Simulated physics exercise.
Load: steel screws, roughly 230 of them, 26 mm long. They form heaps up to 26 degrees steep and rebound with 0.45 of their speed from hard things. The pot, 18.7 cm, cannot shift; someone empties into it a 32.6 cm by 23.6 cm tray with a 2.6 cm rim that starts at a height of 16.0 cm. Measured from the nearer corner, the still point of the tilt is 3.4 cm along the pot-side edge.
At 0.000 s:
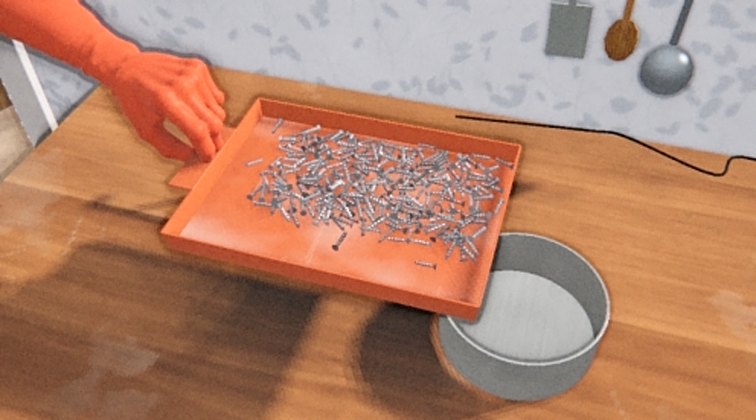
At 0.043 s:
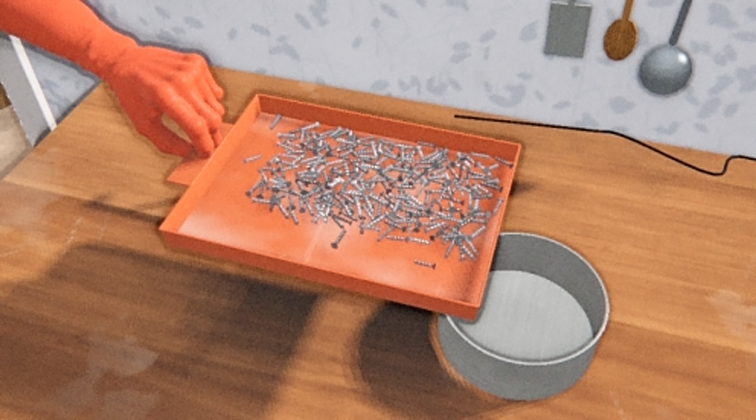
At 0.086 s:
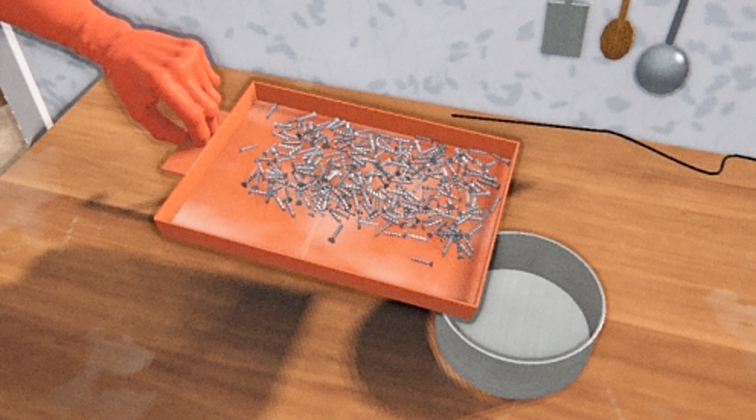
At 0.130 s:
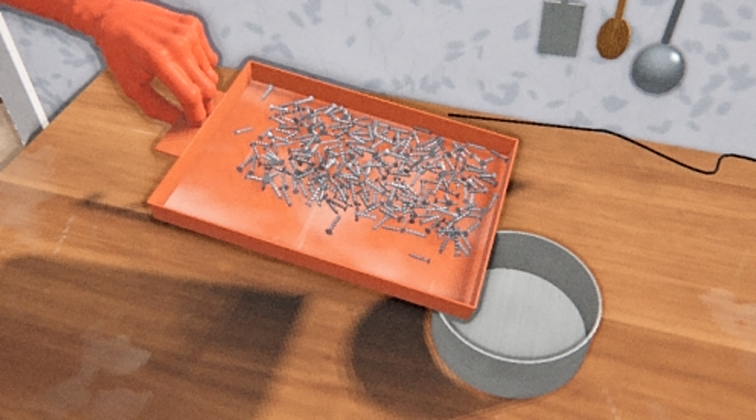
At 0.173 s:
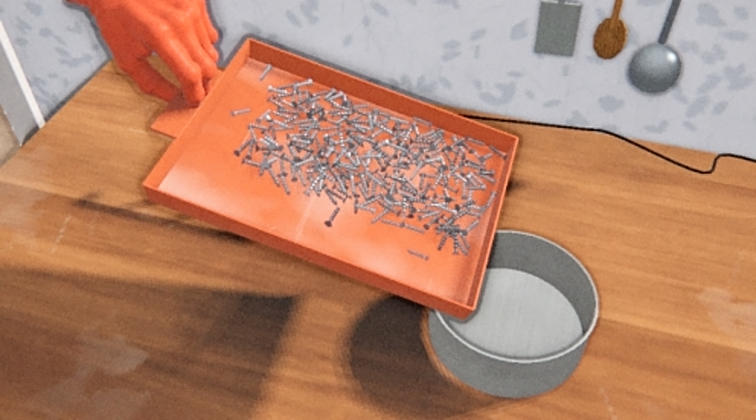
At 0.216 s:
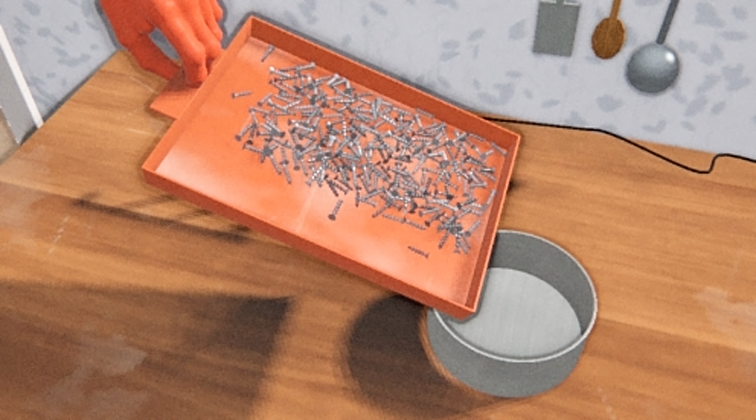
An orange tray scattered with small steel screws is held by an orange-red hand at its left end, above a wooden counter seen from a raised angle. A round grey pot sits beneath its right front corner, with utensils hanging on the mottled pale wall behind. The hand lifts the left side steadily, tilting the tray toward the pot while the screws keep their places, and the view drifts very slightly.
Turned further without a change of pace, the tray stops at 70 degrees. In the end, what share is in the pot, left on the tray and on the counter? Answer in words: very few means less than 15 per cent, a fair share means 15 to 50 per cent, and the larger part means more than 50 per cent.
Pot: A fair share. Tray: A fair share. Counter: A fair share.
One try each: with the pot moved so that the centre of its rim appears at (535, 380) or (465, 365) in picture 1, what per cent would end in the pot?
Around 50 per cent, then around 25 per cent.
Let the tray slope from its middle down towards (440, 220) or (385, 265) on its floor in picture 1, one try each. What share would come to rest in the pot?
That would be close to 45 per cent and then close to 0 per cent.
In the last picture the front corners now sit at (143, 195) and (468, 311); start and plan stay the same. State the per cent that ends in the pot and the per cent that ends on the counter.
Split: Pot = 0, counter = 80.
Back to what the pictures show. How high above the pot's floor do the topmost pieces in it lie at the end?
1.5 cm.
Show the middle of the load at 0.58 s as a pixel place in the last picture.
At that moment the load's centre is around (488, 196).
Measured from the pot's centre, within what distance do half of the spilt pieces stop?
Distance: Some 20 cm.
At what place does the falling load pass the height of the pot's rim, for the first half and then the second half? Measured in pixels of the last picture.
Earlier half close to (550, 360), later half at (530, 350) in pixels.
After 0.43 s, tilt 45 degrees; the tray holds 100 %, the pot 0 %.
After 0.58 s, tilt 63 degrees; the tray holds 100 %, the pot 0 %.
Then, at 0.85 s, tilt 70 degrees; the tray holds 40 %, the pot 20 %.
By 2.0 s all is still; pot 30 %, tray 35 %, counter 40 %.
